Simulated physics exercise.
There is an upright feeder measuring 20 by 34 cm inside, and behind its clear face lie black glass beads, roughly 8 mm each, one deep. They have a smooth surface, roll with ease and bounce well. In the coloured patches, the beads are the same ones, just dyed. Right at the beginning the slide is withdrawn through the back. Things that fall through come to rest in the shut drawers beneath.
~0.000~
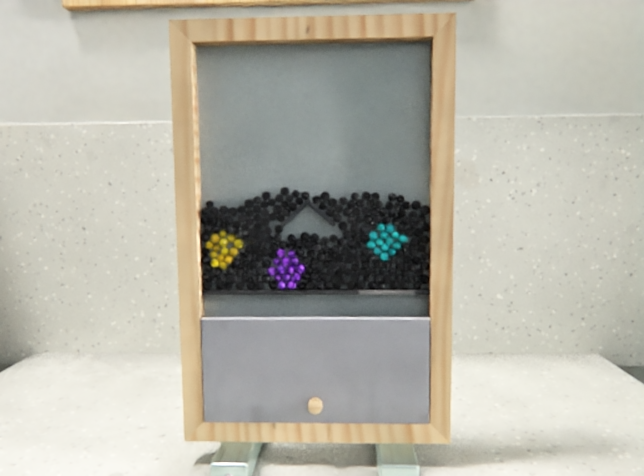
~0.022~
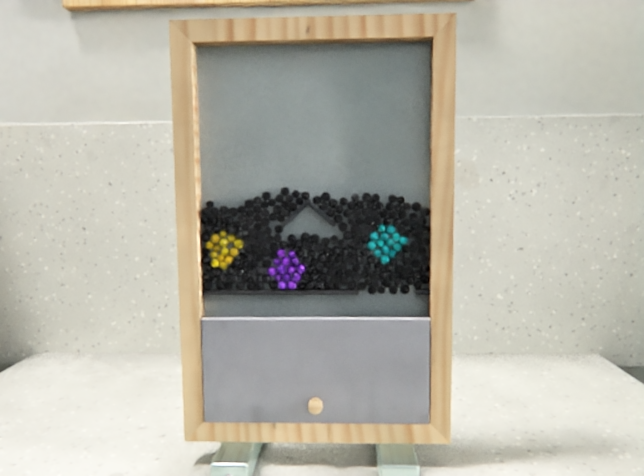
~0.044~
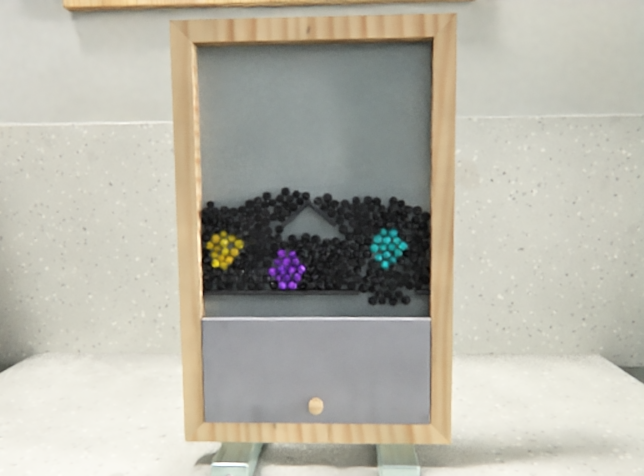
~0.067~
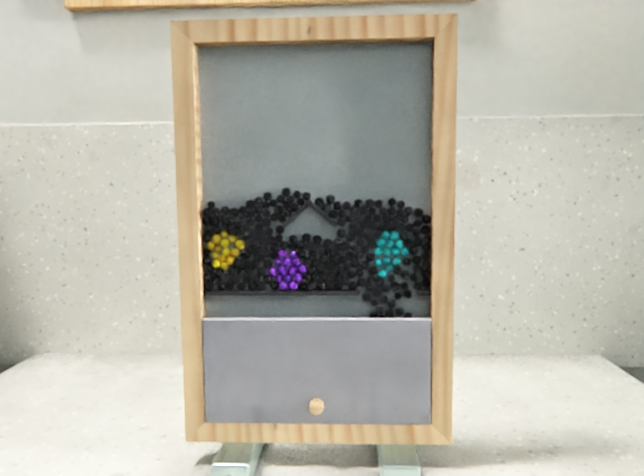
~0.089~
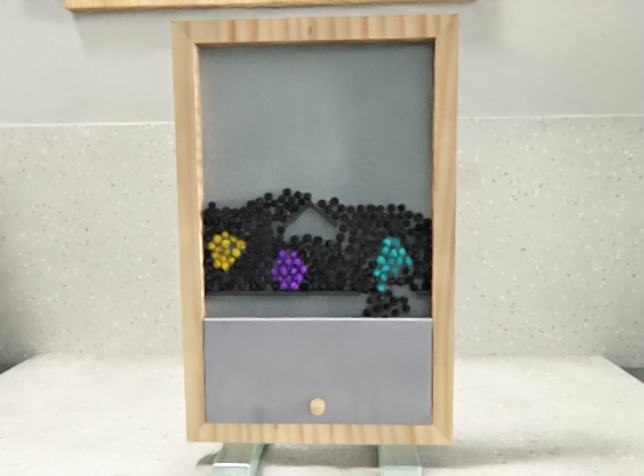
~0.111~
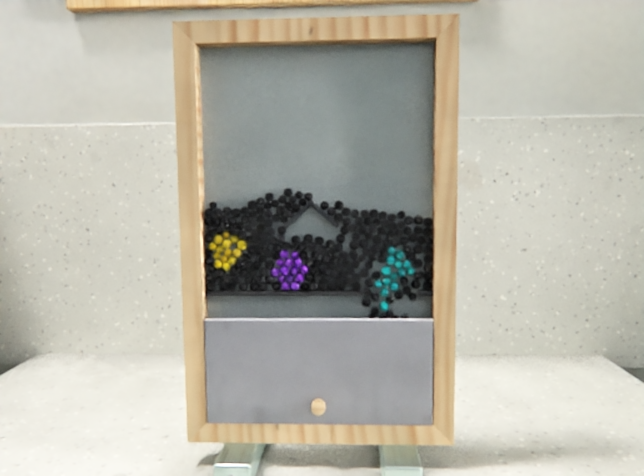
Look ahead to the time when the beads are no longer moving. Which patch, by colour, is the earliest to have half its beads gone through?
That would be the turquoise one.
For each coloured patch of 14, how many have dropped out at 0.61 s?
Yellow: 0; purple: 0; turquoise: 14.
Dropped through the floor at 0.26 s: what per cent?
Close to 30 in a hundred, I'd say.
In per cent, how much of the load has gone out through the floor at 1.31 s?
Something like 65 in a hundred.
After 0.26 s, 30 % are out; out of 14, yellow 0, purple 0, turquoise 14.
After 0.61 s, 50 % are out; out of 14, yellow 0, purple 0, turquoise 14.
After 1.31 s, 65 % are out; out of 14, yellow 0, purple 10, turquoise 14.
At rest by 4.3 s, 80 % are out; out of 14, yellow 0, purple 14, turquoise 14; half out at yellow never, purple 1.23 s, turquoise 0.18 s.
